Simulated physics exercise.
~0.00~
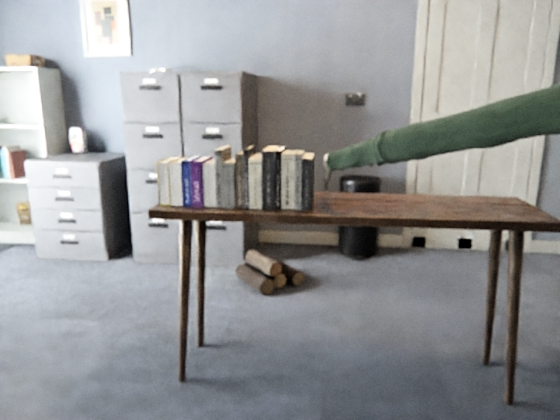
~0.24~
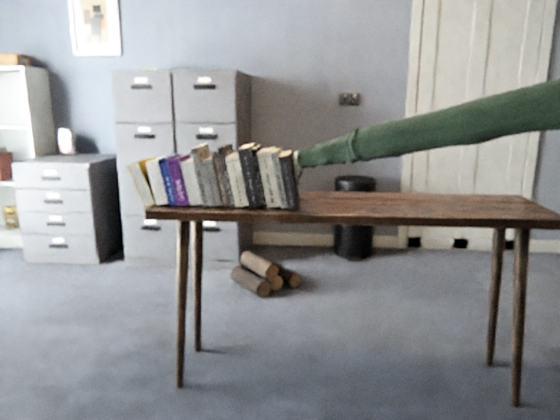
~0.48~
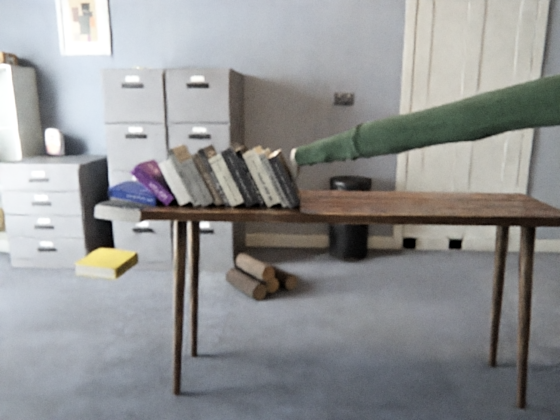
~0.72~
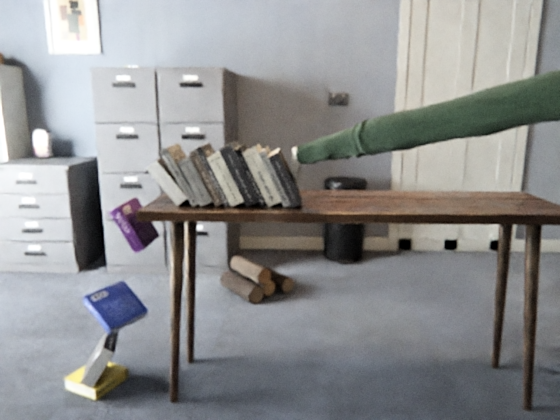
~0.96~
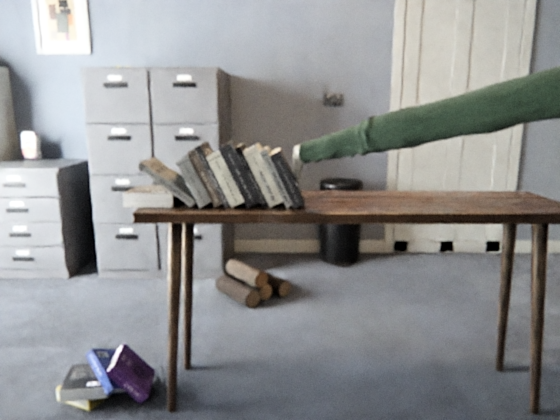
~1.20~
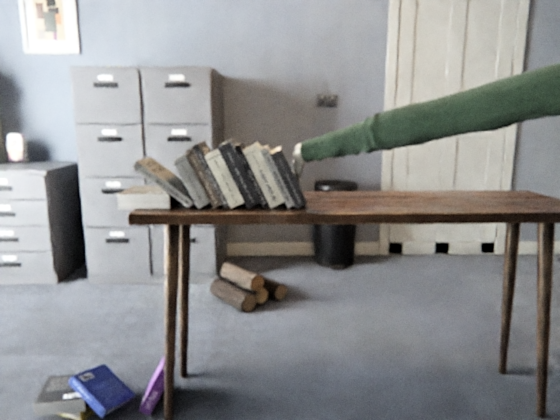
A green-sleeved arm pushes the row of books left, tipping several onto the floor.
